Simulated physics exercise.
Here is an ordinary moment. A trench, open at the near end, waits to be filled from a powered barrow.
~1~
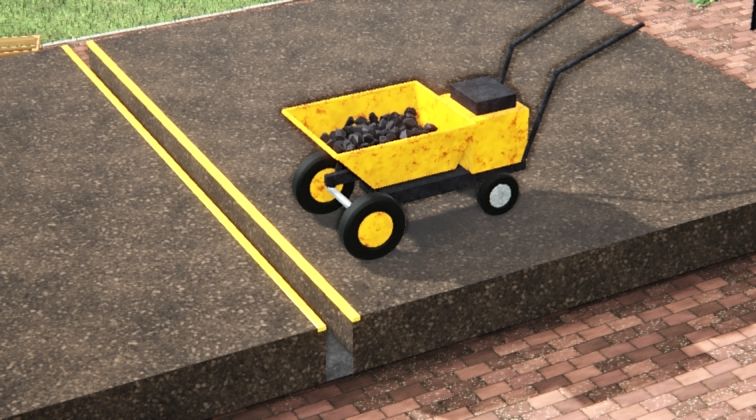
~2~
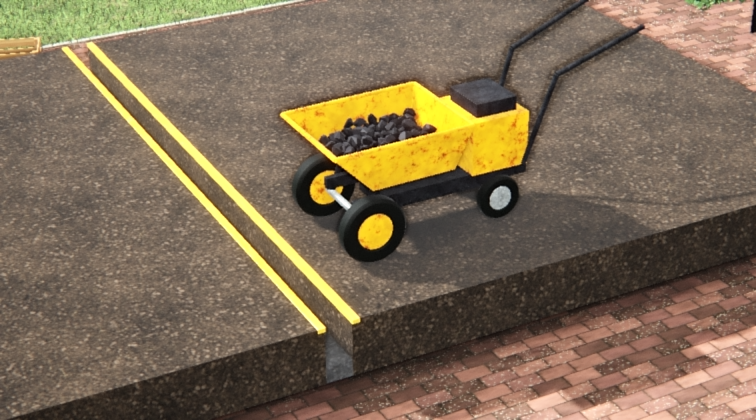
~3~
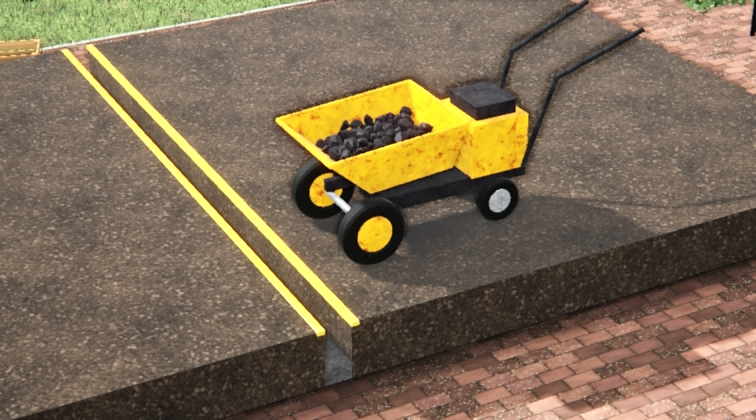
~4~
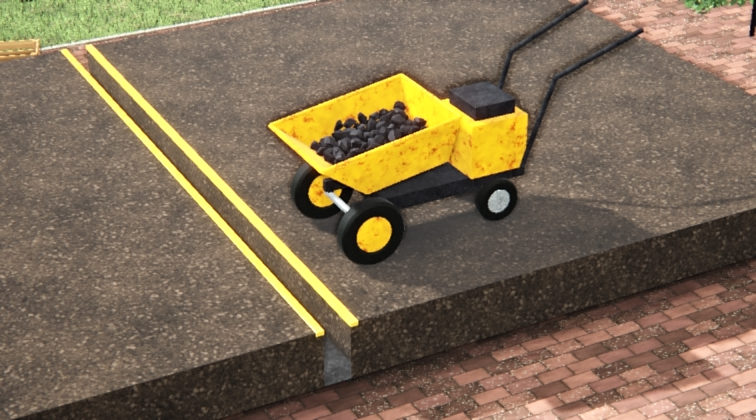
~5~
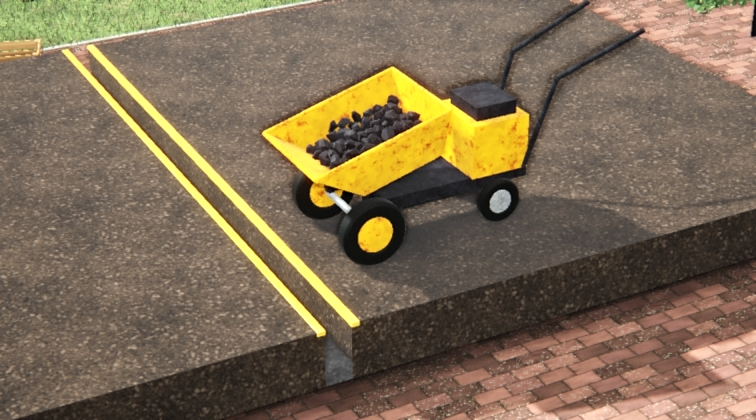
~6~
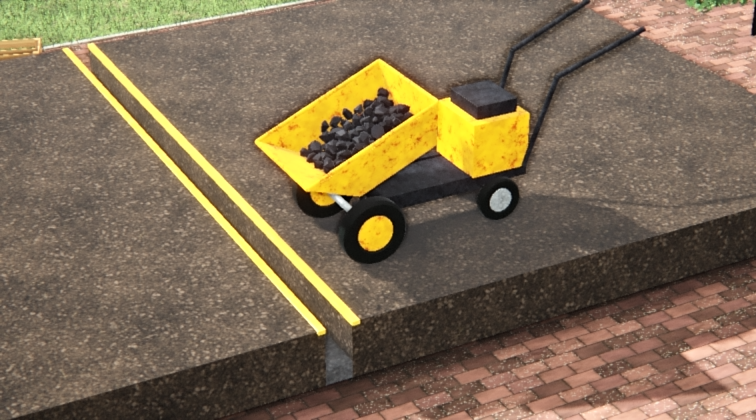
Yellow powered barrow loaded with dark lumps of coal gradually tilting its skip forward beside a narrow yellow-edged trench.
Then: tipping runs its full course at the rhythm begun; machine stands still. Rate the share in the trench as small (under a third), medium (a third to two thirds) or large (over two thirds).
Small.
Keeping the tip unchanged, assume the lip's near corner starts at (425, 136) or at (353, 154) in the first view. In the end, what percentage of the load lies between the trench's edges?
About 20 percent at the first place and about 50 percent at the second.
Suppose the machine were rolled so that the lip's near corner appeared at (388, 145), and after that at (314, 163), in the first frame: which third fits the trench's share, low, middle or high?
Spot 1: Between a third and two thirds. Spot 2: Less than a third.
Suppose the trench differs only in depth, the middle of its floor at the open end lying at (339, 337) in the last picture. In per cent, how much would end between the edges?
About 0 %.
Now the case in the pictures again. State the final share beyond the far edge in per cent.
Estimate: Around 65 per cent.
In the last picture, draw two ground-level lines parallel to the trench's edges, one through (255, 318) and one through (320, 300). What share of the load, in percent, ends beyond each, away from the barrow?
Close to 30 per cent, then close to 70 per cent.
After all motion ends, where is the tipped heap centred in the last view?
Centre at rest: Close to (219, 267).
Soon after the last picture, skip tipped steeply; all in the skip.
A little later, skip tipped right over; about half in the skip; a stray few in or heaped over the trench; about a third beyond it.
Later still, skip tipped right over; about a third in the skip; a stray few in or heaped over the trench; about two thirds beyond it.
At rest, skip tipped right over; about a third in the skip; a stray few in or heaped over the trench; about two thirds beyond it.
